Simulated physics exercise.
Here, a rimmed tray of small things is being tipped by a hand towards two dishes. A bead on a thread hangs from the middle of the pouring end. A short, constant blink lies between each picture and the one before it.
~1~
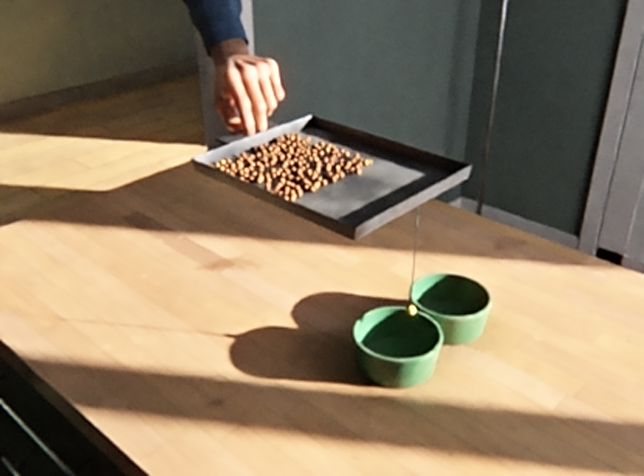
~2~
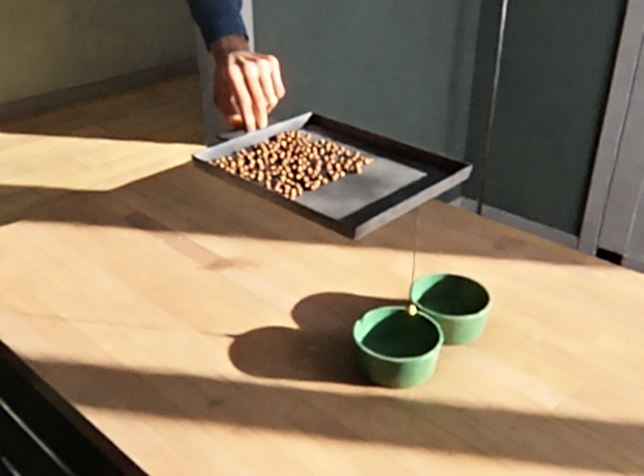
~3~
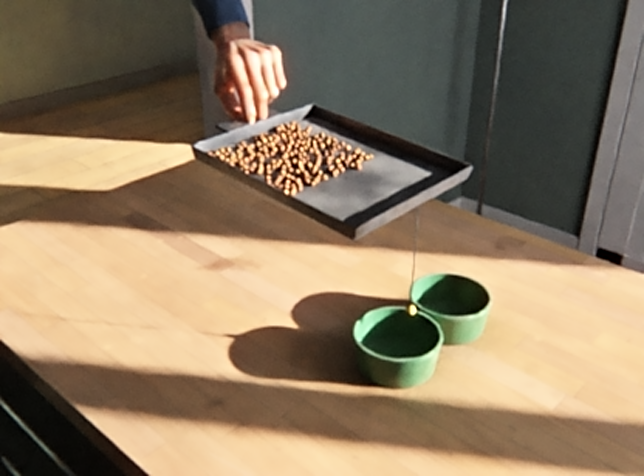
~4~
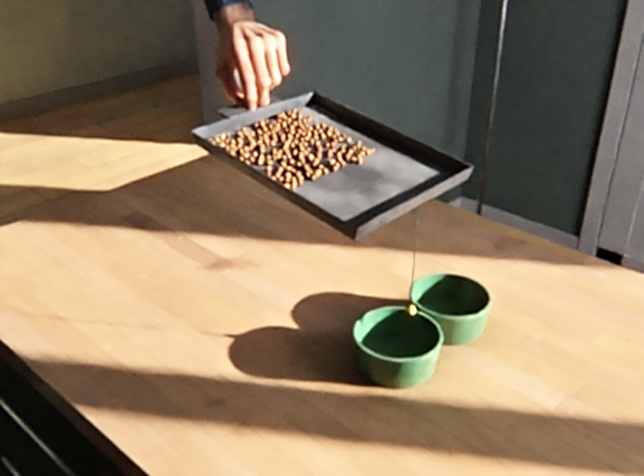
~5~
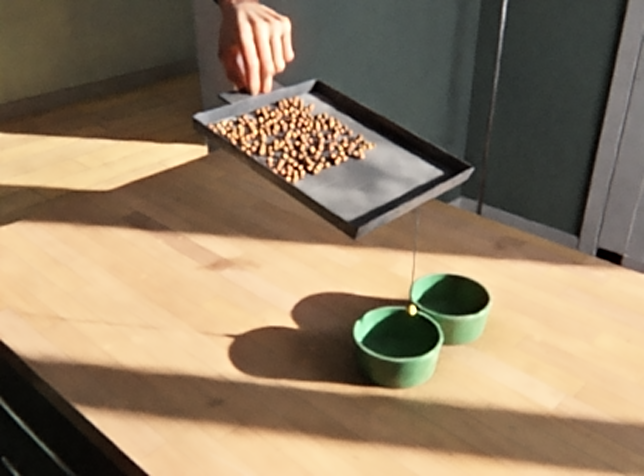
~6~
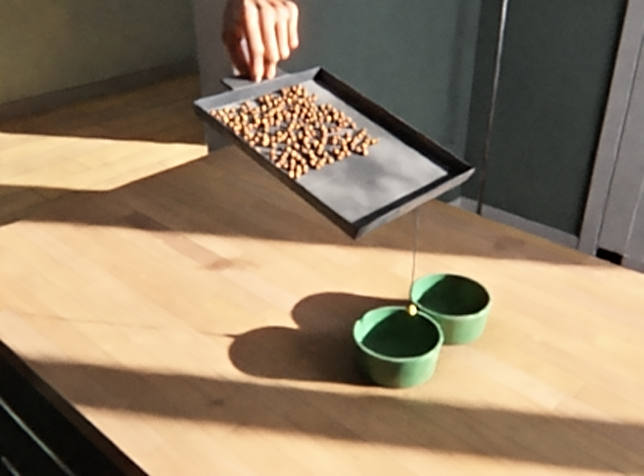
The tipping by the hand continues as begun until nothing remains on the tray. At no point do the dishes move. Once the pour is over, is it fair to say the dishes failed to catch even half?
Yes, they caught less than half.
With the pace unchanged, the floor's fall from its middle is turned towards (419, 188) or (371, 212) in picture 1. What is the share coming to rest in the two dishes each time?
About 70 %, then 20 %.
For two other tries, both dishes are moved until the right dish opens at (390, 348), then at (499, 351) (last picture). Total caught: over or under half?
Well, not up to half at the first spot and not up to half at the second.
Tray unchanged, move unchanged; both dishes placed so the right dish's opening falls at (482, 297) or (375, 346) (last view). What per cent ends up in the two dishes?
70 and 10 %.
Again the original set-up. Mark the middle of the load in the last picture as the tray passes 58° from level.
About (416, 200).
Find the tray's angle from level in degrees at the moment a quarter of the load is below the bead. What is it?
A tilt of roughly 105°.
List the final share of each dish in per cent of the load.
Final split: Left dish some 20 per cent, right dish some 20 per cent.
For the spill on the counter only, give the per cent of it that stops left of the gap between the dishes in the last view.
Some 20 %.
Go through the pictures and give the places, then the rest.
In the first picture, corners of the pouring end near (354, 226) and (468, 165), level; middle of the load near (291, 163), cereal balls; left dish near (432, 364); right dish near (483, 322); bead on its thread near (410, 310).
In the second picture, corners of the pouring end near (355, 226) and (469, 165), level; middle of the load near (291, 161).
In the third picture, corners of the pouring end near (355, 226) and (469, 166), tipped barely, level across its low end; middle of the load near (291, 155).
In the fourth picture, corners of the pouring end near (356, 226) and (470, 166), tipped a little, level across its low end; middle of the load near (292, 145).
In the fifth picture, corners of the pouring end near (357, 226) and (471, 167), tipped a little, level across its low end; middle of the load near (293, 135).
In the sixth picture, corners of the pouring end near (358, 227) and (472, 168), tipped clearly, level across its low end; middle of the load near (297, 127); left dish near (432, 364); right dish near (483, 322).
Shortly afterwards, tray tipped steeply; the bulk on the tray; only a few in the left dish; only a few outside both; near a quarter in the air.
Next, tray tipped right over; the bulk on the tray; only a few in the left dish; only a few in the right dish; near a quarter outside both; only a few in the air.
Some moments later, tray tipped past a quarter turn; near a quarter in the left dish; a little in the right dish; near two thirds outside both.
In the end, tray tipped past a quarter turn; near a quarter in the left dish; a little in the right dish; near two thirds outside both.
